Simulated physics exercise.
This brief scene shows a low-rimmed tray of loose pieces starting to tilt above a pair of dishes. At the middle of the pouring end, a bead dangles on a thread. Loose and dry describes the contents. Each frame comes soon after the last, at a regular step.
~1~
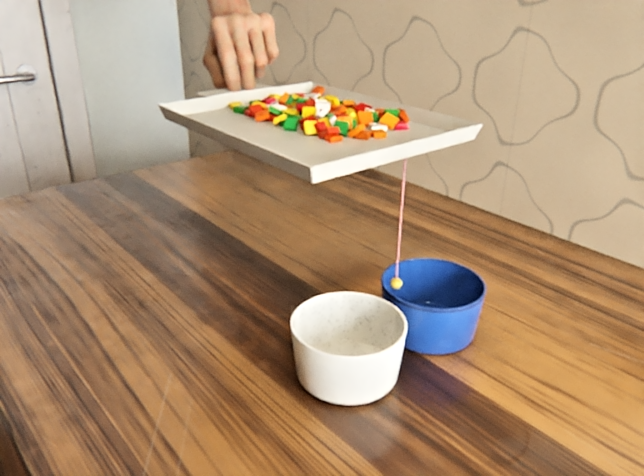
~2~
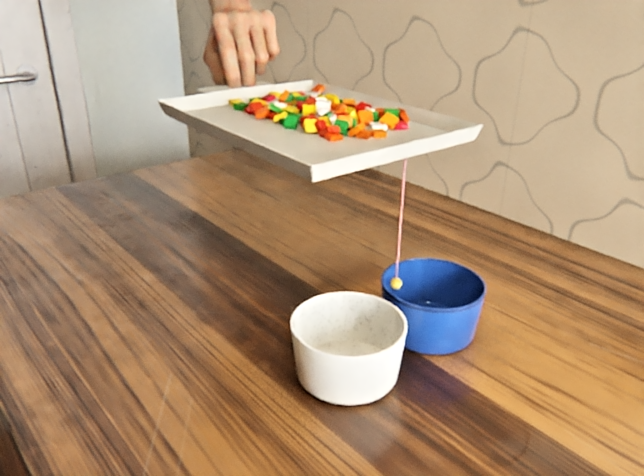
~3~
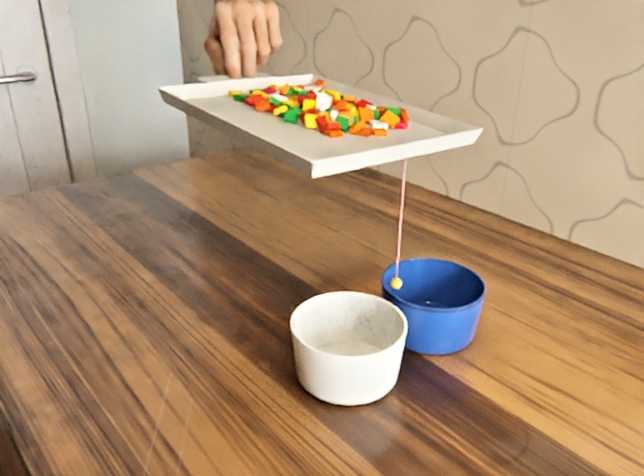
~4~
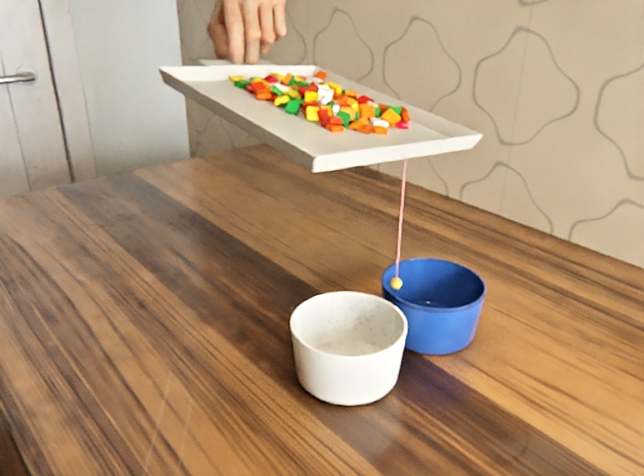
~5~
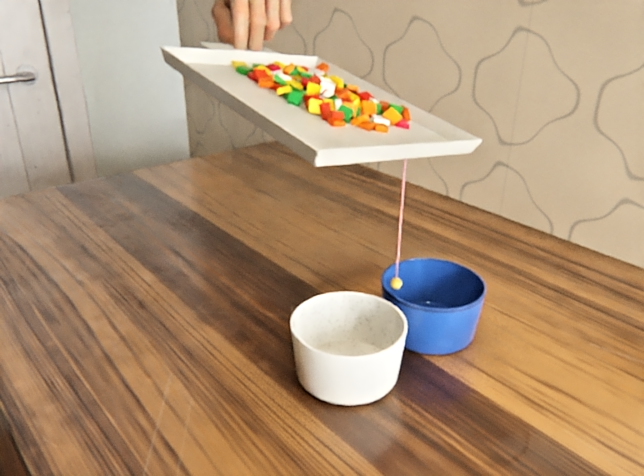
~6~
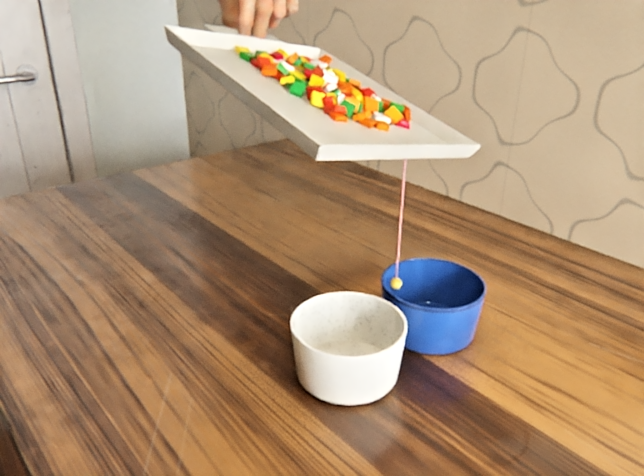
A hand tilted a white tray of colourful loose pieces above a white dish and a blue one, gradually raising the far side while the pieces stayed bunched and the hanging bead kept still.
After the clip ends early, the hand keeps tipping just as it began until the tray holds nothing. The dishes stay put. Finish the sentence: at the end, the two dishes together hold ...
... more than half of the load.
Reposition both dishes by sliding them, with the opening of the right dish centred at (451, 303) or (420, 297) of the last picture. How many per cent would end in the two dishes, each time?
Respectively 10 % and 10 %.
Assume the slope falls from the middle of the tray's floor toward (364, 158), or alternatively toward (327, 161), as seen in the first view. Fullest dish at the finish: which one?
Result of try 1 is the left side, of try 2 the left side.
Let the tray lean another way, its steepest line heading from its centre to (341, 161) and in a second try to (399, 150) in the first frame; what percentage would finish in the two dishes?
50 % and 40 %.
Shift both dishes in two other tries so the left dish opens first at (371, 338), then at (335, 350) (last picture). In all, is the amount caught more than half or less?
For the two places in order: A minority share, a minority share.
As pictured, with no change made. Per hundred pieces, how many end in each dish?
Left dish: 0 %, right dish: 60 %.
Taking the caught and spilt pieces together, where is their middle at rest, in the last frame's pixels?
Around (442, 313), give or take.
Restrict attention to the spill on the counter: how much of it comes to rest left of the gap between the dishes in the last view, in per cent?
That comes to about 0 per cent of the pieces.
Soon after the last picture, tray tipped steeply; most on the tray; a stray few outside both; a small part in the air.
A little later, tray tipped past a quarter turn; a small part on the tray; about a third in the right dish; about a third outside both; about a quarter in the air.
Later still, tray tipped past a quarter turn; about two thirds in the right dish; about a third outside both.
At rest, tray tipped past a quarter turn; none in the left dish; about two thirds in the right dish; about a third outside both.
